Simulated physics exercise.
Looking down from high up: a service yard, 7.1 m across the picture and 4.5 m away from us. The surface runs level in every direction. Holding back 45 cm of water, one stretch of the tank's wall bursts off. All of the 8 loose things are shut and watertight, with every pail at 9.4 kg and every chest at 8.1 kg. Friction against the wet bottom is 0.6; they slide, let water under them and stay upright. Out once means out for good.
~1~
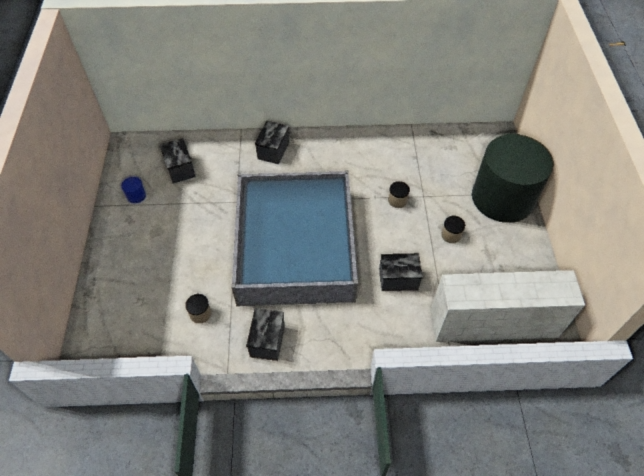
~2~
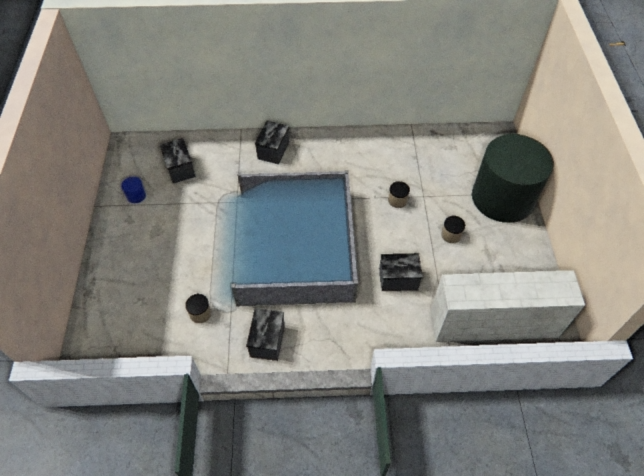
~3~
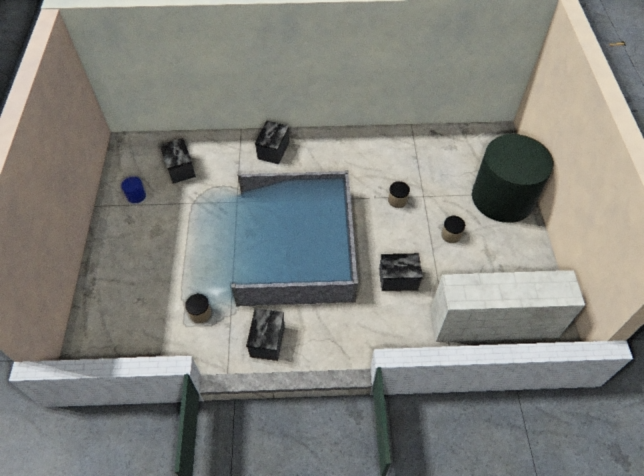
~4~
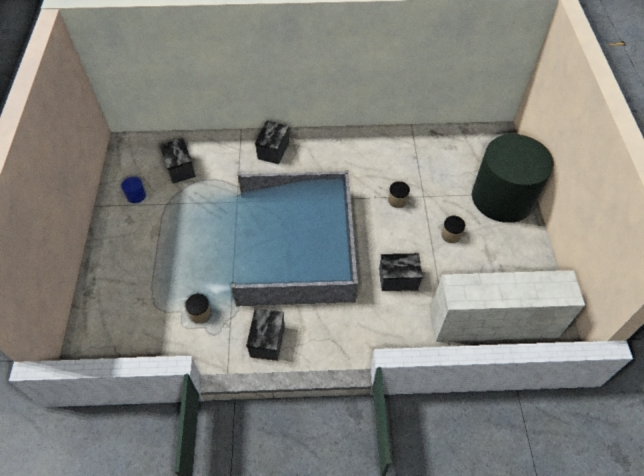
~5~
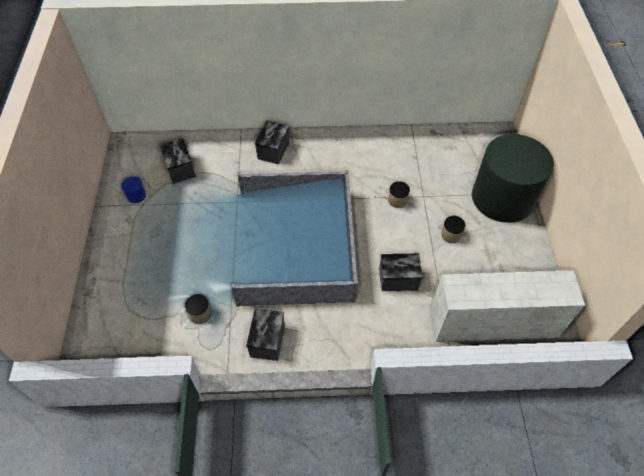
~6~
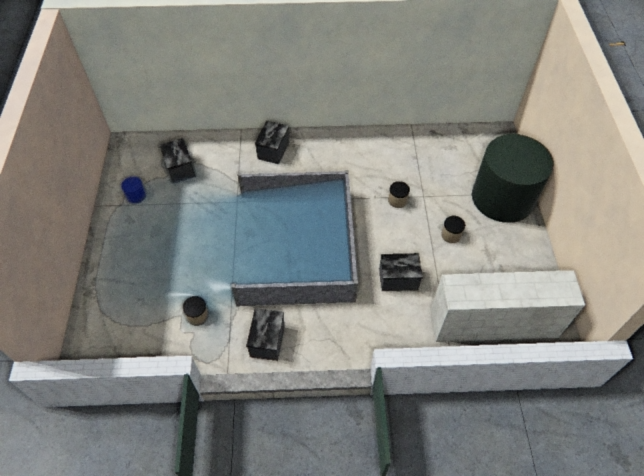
A walled yard with a pale stone floor is seen from high above by a still camera. A blue water tank sits mid-floor among dark marbled chests and small dark-topped pails, with a blue pail at left, and a large green cylinder and a white block at right. The tank's left wall gives way, and water spreads leftward in a thinning sheet, surrounding the front-left pail.
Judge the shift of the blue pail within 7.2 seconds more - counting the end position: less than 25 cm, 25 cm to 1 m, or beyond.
I'd bet it heads off a long way.
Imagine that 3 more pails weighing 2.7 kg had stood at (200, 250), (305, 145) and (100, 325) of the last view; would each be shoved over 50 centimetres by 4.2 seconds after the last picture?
Going one by one: Too far, too far, too far.
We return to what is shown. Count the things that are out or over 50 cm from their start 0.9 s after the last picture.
At that time I count 0.
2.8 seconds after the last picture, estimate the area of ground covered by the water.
Close to 16 m2, I'd say.
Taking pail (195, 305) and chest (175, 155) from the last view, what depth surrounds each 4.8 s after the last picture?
First roughly 6 cm, second roughly 6 cm.
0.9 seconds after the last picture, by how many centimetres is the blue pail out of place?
About 30 cm.
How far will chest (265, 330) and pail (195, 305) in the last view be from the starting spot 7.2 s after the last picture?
First 200 cm, then 20 cm.
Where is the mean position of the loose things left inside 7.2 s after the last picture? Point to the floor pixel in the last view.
I'd say about (388, 222) in the last view.
Then, 0.9 s after the last picture the blue pail is near (114, 180), 0.3 m from its start, aground; 0 of 8 are out; 0 afloat.
Then, 2.8 s after the last picture the blue pail is near (211, 124), 1.7 m from its start, aground; 0 of 8 are out; 1 afloat.
Then, 4.8 s after the last picture the blue pail is near (295, 130), 2.8 m from its start, aground; 0 of 8 are out; 2 afloat.
Then, 7.2 s after the last picture the blue pail is near (295, 130), 2.8 m from its start, aground; 0 of 8 are out; 0 afloat.
